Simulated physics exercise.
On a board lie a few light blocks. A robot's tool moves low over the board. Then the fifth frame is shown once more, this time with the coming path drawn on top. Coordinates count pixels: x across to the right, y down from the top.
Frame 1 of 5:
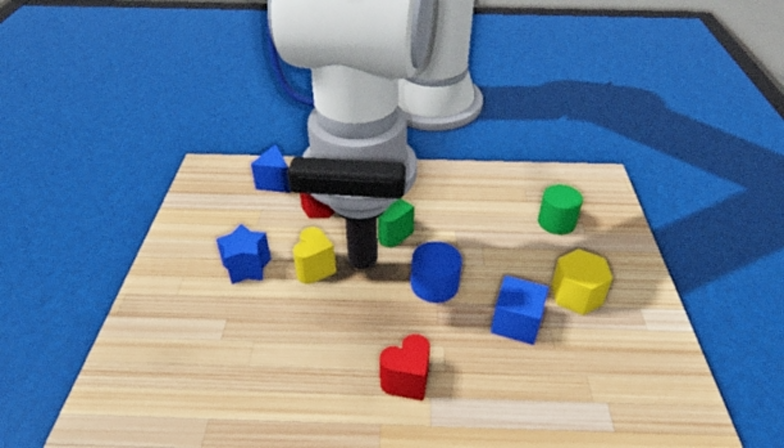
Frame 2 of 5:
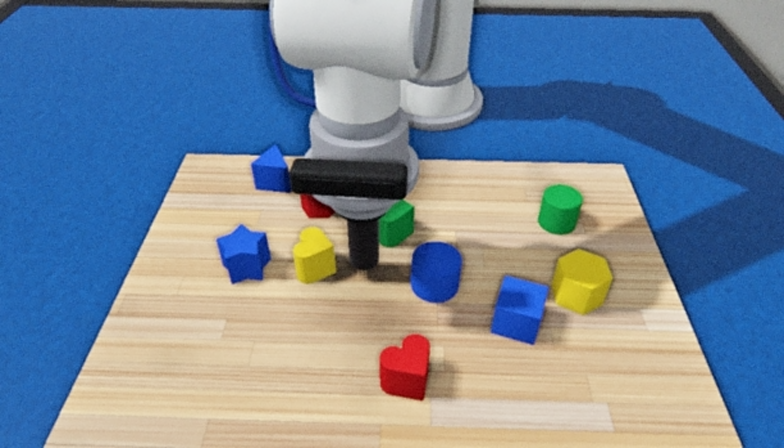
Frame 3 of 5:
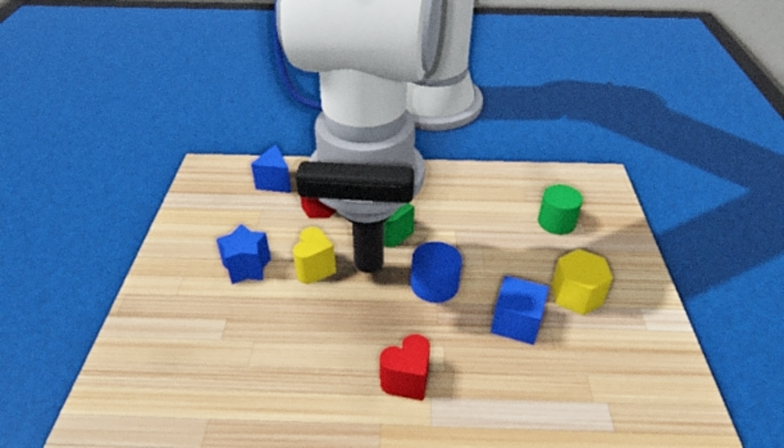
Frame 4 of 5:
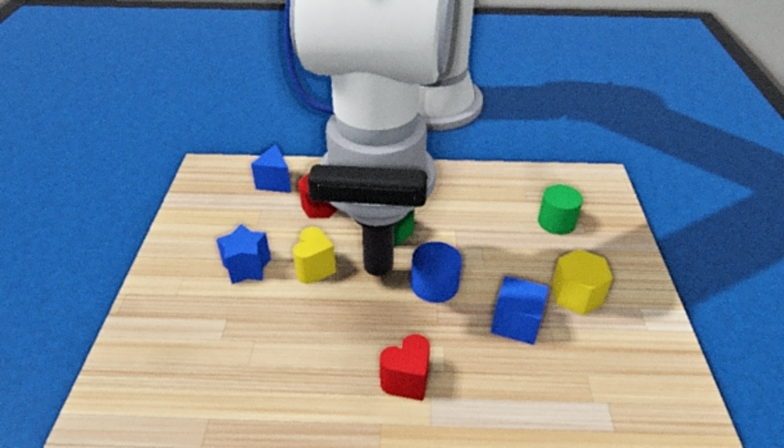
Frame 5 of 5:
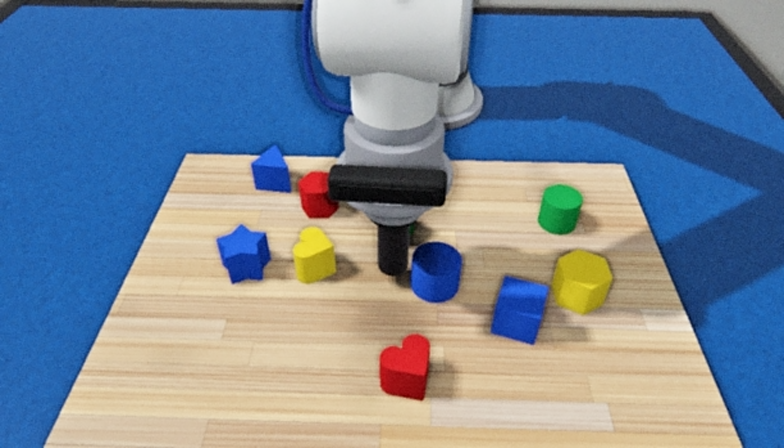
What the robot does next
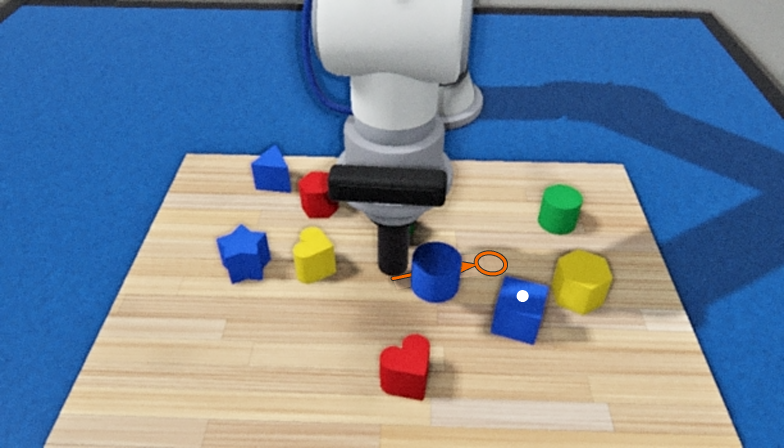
On a wooden board, a robot arm's black tool sliding slightly right between a yellow heart and a blue cylinder, blocks staying still.
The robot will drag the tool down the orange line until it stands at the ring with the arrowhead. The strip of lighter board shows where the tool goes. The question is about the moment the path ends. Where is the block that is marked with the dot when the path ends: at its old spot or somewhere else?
Put simply, it goes somewhere else.
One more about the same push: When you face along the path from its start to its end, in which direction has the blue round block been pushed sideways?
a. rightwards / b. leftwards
Answer: A.
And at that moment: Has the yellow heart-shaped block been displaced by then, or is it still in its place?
When the path is over, the yellow heart-shaped block is still on its spot.
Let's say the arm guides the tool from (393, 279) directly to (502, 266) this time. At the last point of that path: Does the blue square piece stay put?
Short answer: No.
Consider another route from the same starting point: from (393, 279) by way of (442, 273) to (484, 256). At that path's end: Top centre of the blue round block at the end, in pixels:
The centre of its top face lies at (498, 261).
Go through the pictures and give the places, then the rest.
The first picture shows tip of the tool (363, 260), middles of tops, yellow heart-shaped block (312, 242), green heart-shaped block (393, 206), blue round block (437, 258), blue square piece (523, 296).
The second picture shows tool (364, 261), nothing pushed.
The third picture shows tool (369, 264), nothing pushed.
The fourth picture shows tool (378, 267), nothing pushed.
The fifth picture shows tool (393, 267), yellow heart-shaped block (312, 242), green heart-shaped block hidden, blue round block (437, 258), blue square piece (523, 296).
The line goes from (393, 279) through (442, 269) to (491, 263); the dot is on the blue square piece.
On the path given first. One third of the way, tool (427, 260); blue round block (464, 260).
Two thirds of the way, tool (461, 255); blue round block (489, 264); blue square piece (526, 299).
At the end, tool (493, 251); yellow heart-shaped block unmoved; green heart-shaped block unmoved; blue round block (506, 265); blue square piece (530, 306).
